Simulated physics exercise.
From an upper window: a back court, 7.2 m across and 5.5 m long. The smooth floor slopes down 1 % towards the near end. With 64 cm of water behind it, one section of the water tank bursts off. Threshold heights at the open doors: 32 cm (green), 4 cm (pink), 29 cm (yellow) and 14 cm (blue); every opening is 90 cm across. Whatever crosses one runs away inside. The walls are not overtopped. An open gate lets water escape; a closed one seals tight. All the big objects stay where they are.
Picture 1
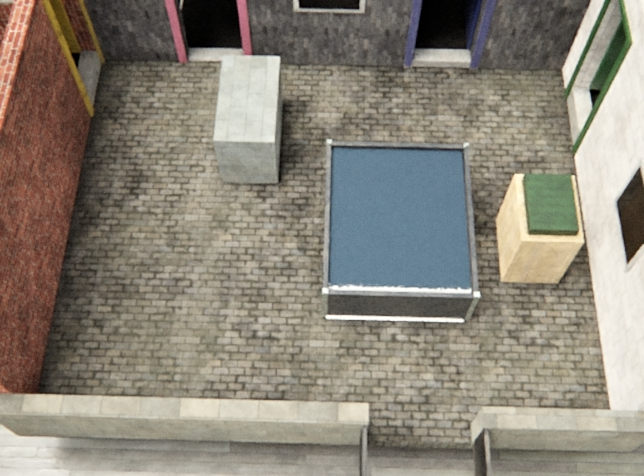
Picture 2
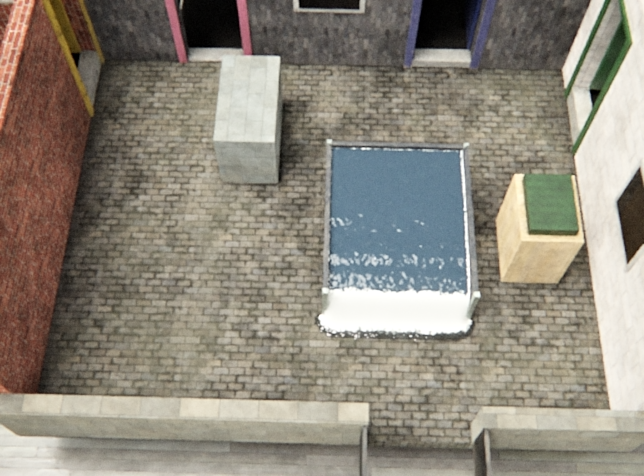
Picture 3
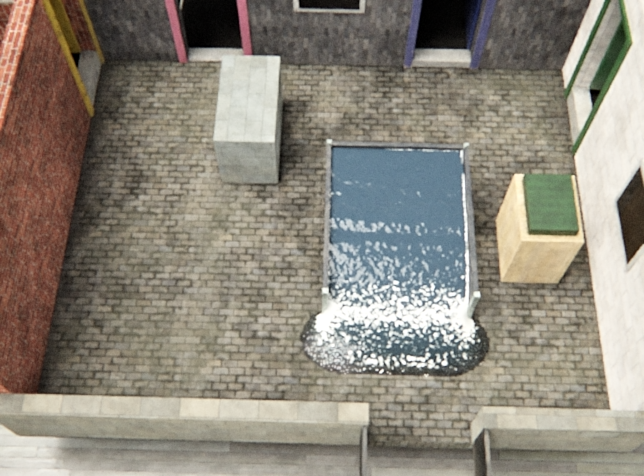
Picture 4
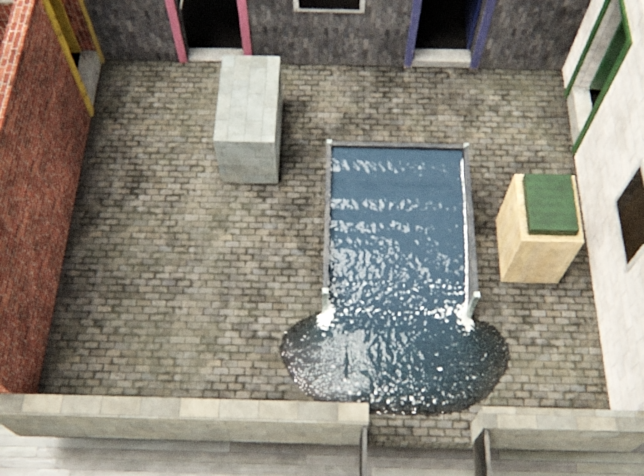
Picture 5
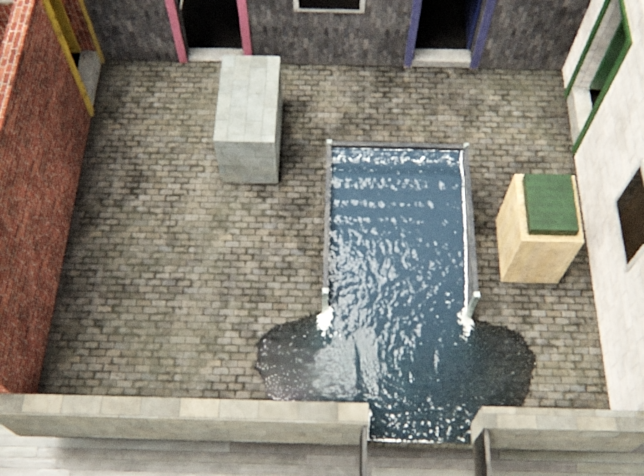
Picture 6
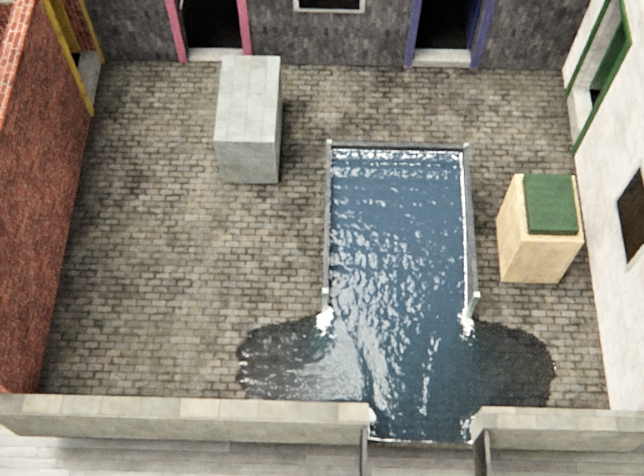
Water burst out of the near end of a big tank in a paved courtyard, spread across the bricks to both sides, and poured into the gap in the low wall at the front.
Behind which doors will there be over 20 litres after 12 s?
Door by door: At the green door it does not reach the limit; at the pink door it stays under the limit; at the yellow door it stays under the limit; at the blue door it stays under the limit.
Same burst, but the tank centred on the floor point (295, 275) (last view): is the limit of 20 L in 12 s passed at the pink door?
Against that limit: Pink above.
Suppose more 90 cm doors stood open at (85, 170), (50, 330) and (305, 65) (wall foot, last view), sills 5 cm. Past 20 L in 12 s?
In that order: Under, past it, not over.
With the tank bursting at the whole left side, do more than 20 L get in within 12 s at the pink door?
Then: Pink over.
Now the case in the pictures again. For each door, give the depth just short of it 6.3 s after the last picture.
In cm: Green 2, pink 6, yellow 6, blue 2.
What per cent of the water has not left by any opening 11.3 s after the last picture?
Some 44 per cent remains.
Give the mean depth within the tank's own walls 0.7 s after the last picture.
Some 34 cm.
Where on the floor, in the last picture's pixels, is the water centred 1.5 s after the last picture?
Around (372, 319).
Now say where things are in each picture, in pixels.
Still water, 64 cm deep, in the water tank at (399, 218), in the first picture.
Water pours out at (397, 308) and has run 1.0 m, to (324, 323); typically 12 cm deep outside, 64 cm at the water tank's back, in the second picture.
The front is at (309, 340), 1.2 m from the gap at (397, 309); 1.5 m2 of floor is under water; 64 cm left at the back of the water tank, in the third picture.
Water pours out at (397, 309) and has run 1.5 m, to (299, 371); typically 10 cm deep outside, 64 cm at the water tank's back, in the fourth picture.
The front is at a hidden place, 1.9 m from the gap at (397, 309); 4.2 m2 of floor is under water; 58 cm left at the back of the water tank, in the fifth picture.
The front is at a hidden place, 2.2 m from the gap at (397, 309); 4.5 m2 of floor is under water; 53 cm left at the back of the water tank, in the sixth picture.
Then, 0.7 s after the last picture water covers 15 % of the floor and is deepest (39 cm) near (355, 419); green door not reached, pink door not reached, yellow door not reached, blue door not reached.
Then, 1.5 s after the last picture water covers 30 % of the floor and is deepest (32 cm) near (355, 405); green door not reached, pink door not reached, yellow door not reached, blue door not reached.
Then, 2.8 s after the last picture water covers 45 % of the floor and is deepest (20 cm) near (35, 411); green door not reached, pink door not reached, yellow door not reached, blue door not reached.
Then, 6.3 s after the last picture water covers 75 % of the floor and is deepest (8 cm) near (35, 411); green door 2 cm at the sill, 0 L in, pink door 6 cm at the sill, 0 L in, yellow door 6 cm at the sill, 0 L in, blue door 2 cm at the sill, 0 L in.
Then, 11.3 s after the last picture water covers 95 % of the floor and is deepest (6 cm) near (369, 161); green door 3 cm at the sill, 0 L in, pink door 3 cm at the sill, 7 L in, yellow door 3 cm at the sill, 0 L in, blue door 2 cm at the sill, 0 L in.
